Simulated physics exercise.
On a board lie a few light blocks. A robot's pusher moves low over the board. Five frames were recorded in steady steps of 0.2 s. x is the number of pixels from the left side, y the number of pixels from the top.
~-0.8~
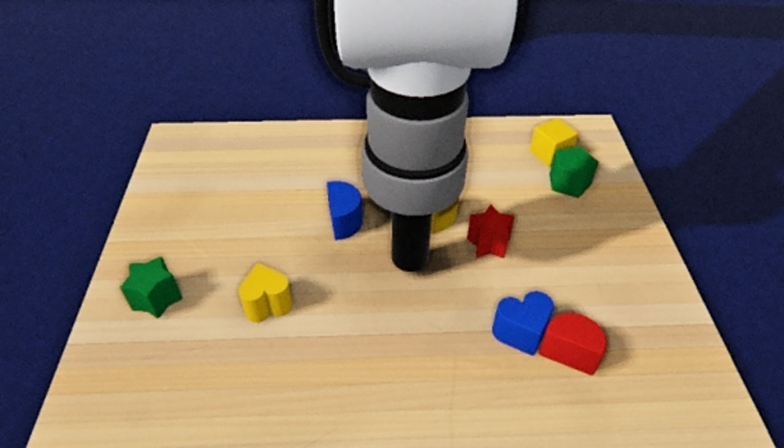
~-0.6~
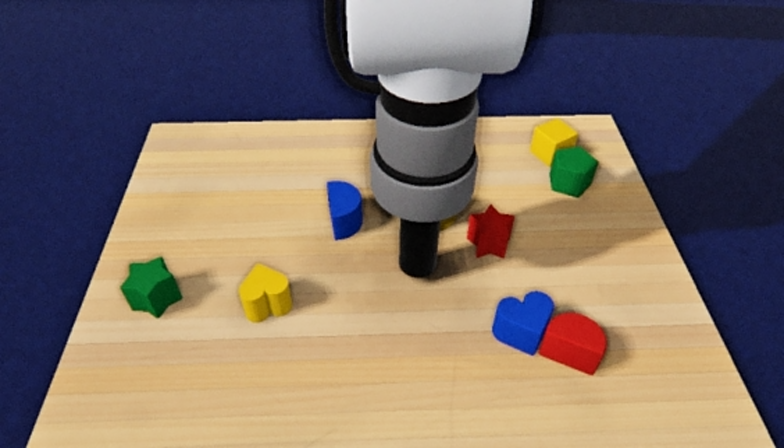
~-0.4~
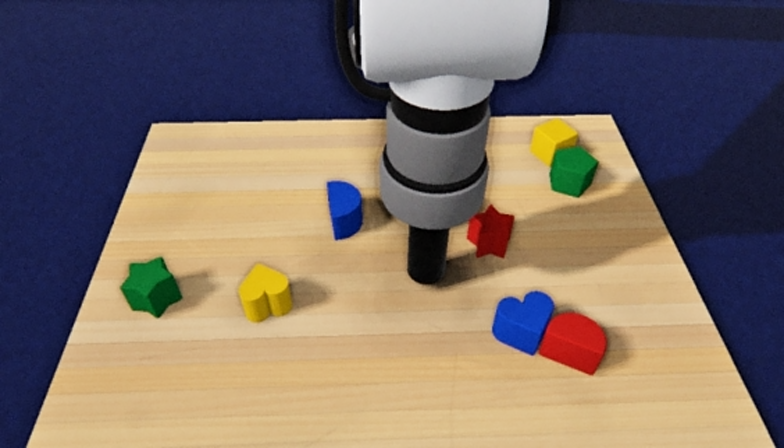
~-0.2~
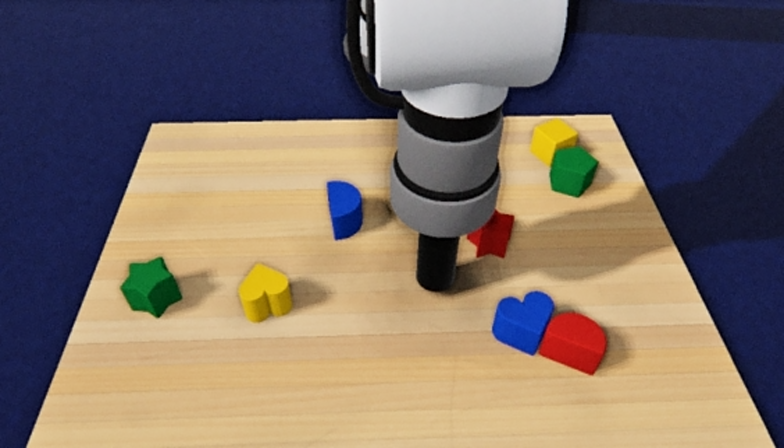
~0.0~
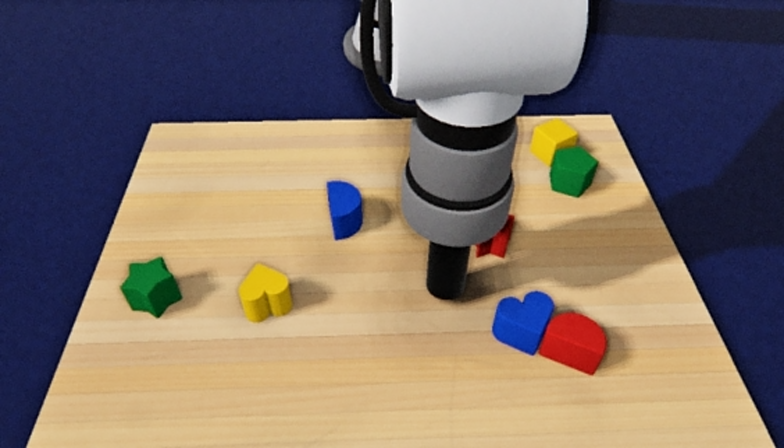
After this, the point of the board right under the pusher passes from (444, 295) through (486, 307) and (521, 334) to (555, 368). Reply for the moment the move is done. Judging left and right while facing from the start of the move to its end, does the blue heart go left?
No, it doesn't check out.
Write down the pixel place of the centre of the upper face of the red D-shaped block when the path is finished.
It sits at (632, 357).
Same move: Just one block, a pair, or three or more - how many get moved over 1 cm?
That push would leave two blocks displaced by more than about 1 cm.
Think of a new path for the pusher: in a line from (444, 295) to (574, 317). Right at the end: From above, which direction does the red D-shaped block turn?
It rotates counterclockwise.
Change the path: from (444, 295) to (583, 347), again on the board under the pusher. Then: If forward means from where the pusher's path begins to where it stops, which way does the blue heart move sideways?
The blue heart is shifted sideways to the right, facing along the path from start to end.
On the path given first. One third of the way, pusher (489, 299); nothing pushed yet.
Two thirds of the way, pusher (524, 325); blue heart (553, 342); red D-shaped block (604, 343), turned 40° anticlockwise.
At the end, pusher (558, 359); red star unmoved; blue heart (588, 380); red D-shaped block (632, 357), turned 105° anticlockwise.
